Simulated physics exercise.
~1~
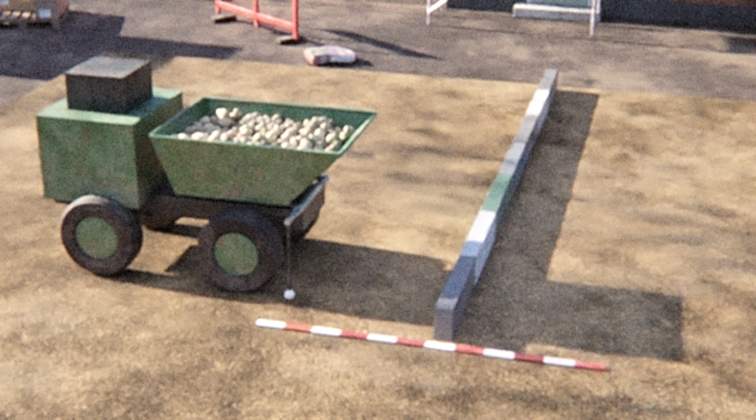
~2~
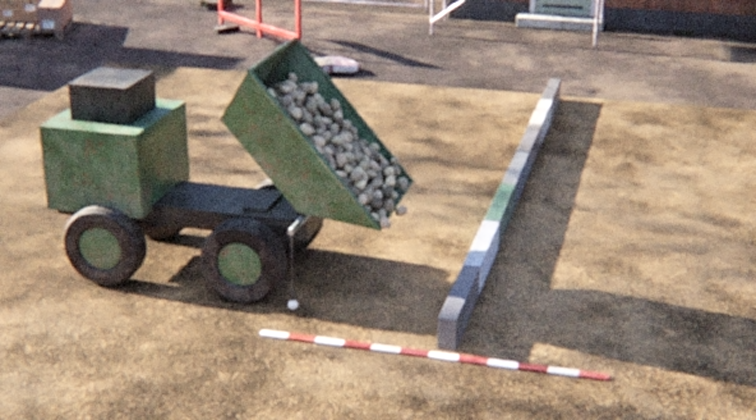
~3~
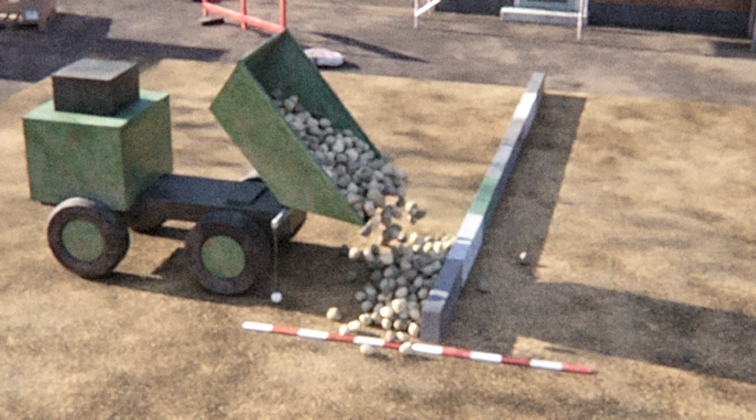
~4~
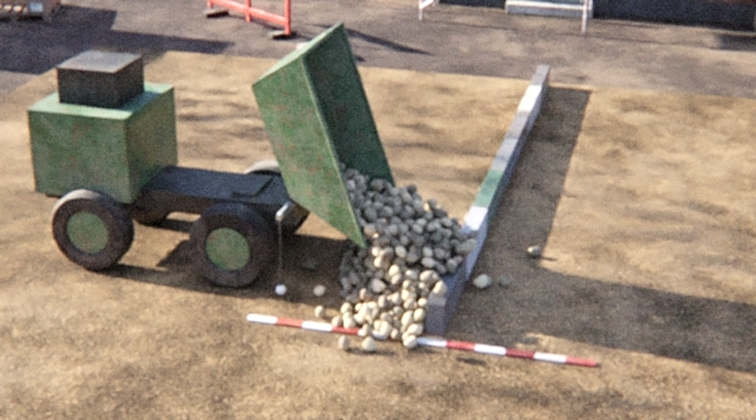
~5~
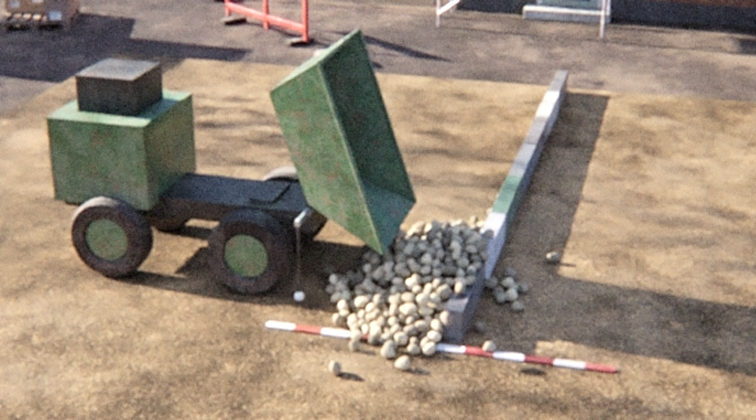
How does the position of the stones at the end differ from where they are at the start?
At the start the stones are loaded in the dumper's green skip. At the end they lie lower and farther right, heaped on the ground mostly on the dumper's side of the kerb, with a few beyond it.
